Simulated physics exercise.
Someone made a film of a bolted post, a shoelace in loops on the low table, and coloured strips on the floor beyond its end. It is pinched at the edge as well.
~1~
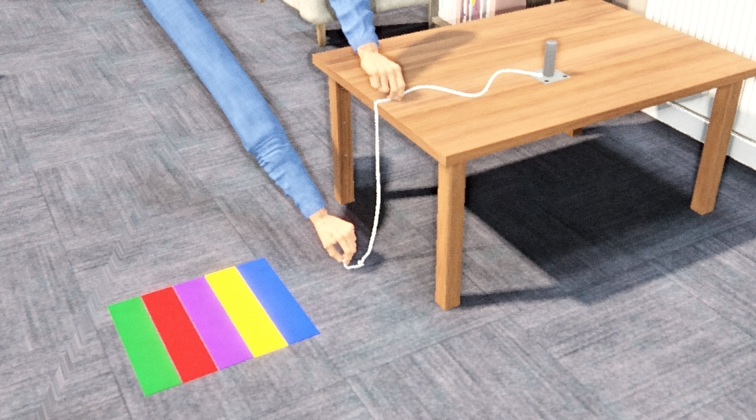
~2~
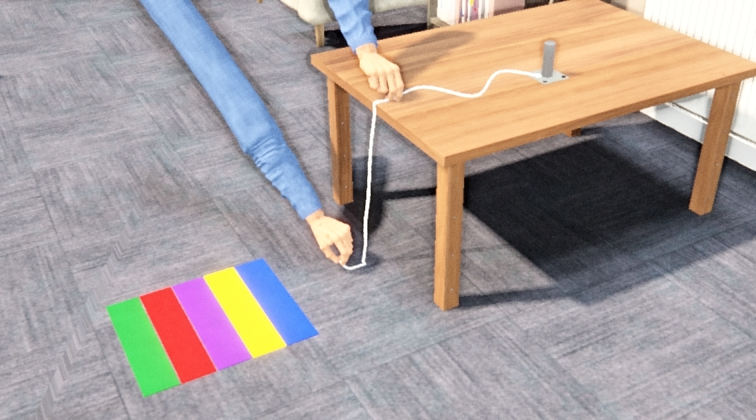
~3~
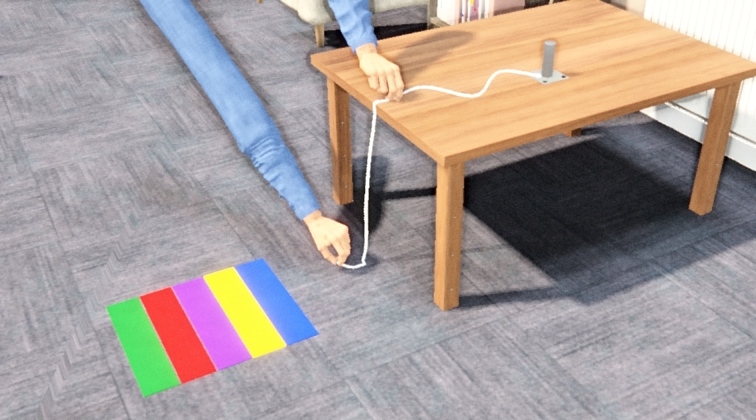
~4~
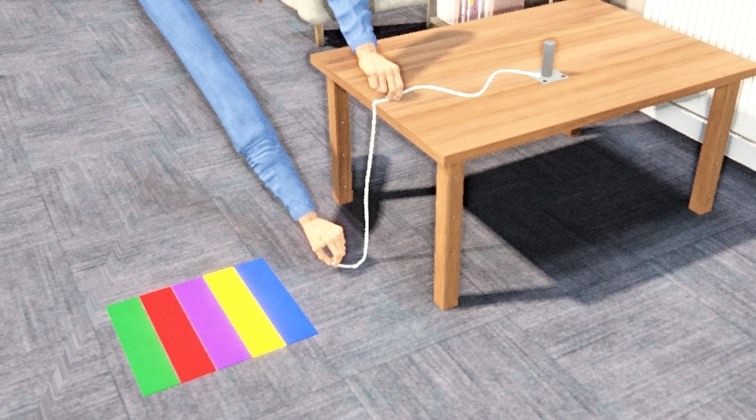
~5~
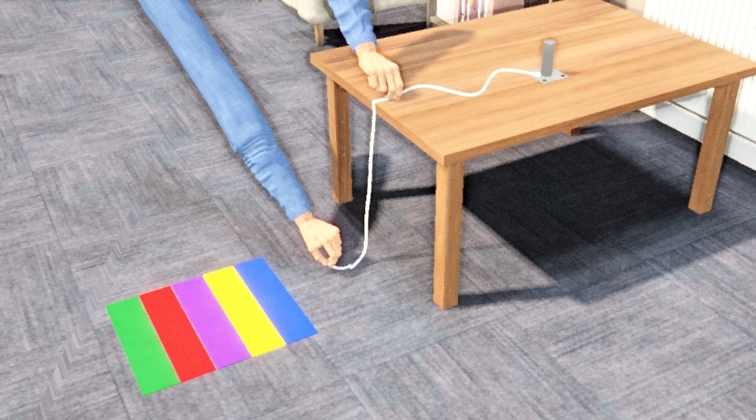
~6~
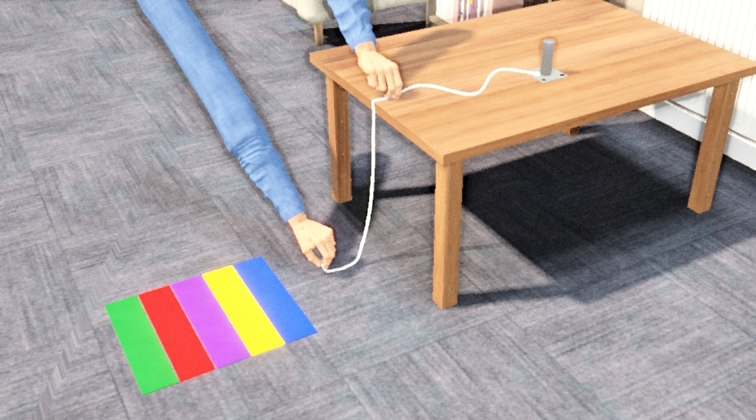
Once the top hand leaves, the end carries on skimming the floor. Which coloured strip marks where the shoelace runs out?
Red.
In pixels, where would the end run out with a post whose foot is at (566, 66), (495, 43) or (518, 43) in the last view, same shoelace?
In order, the pixels are (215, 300), (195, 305) and (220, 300).
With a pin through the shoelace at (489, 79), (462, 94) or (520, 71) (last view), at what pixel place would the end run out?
About (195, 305), (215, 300) and (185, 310).
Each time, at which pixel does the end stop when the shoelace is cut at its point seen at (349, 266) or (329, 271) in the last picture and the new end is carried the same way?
Around (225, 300) for the first cut and around (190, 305) for the second.
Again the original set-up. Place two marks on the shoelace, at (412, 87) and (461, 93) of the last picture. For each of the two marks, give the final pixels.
One ends up around (380, 112), the other around (430, 97).
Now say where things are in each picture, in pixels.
The first picture shows end (344, 260); blue (294, 324); yellow (261, 335); purple (228, 347); red (192, 359); green (156, 372).
The second picture shows end (340, 261); shoelace through (508, 71) (479, 95) (417, 88) (374, 122) (369, 187) (365, 247).
The third picture shows end (338, 262).
The fourth picture shows end (333, 263); shoelace through (507, 71) (479, 95) (417, 88) (374, 122) (367, 187) (366, 246).
The fifth picture shows end (329, 264).
The sixth picture shows end (323, 265); shoelace through (507, 70) (478, 93) (416, 86) (374, 120) (372, 184) (362, 245).
Soon after, end near (232, 294); over yellow.
After that, end near (195, 307); over purple.
At the stop, end near (173, 314); over red. It gets as far as the red strip.
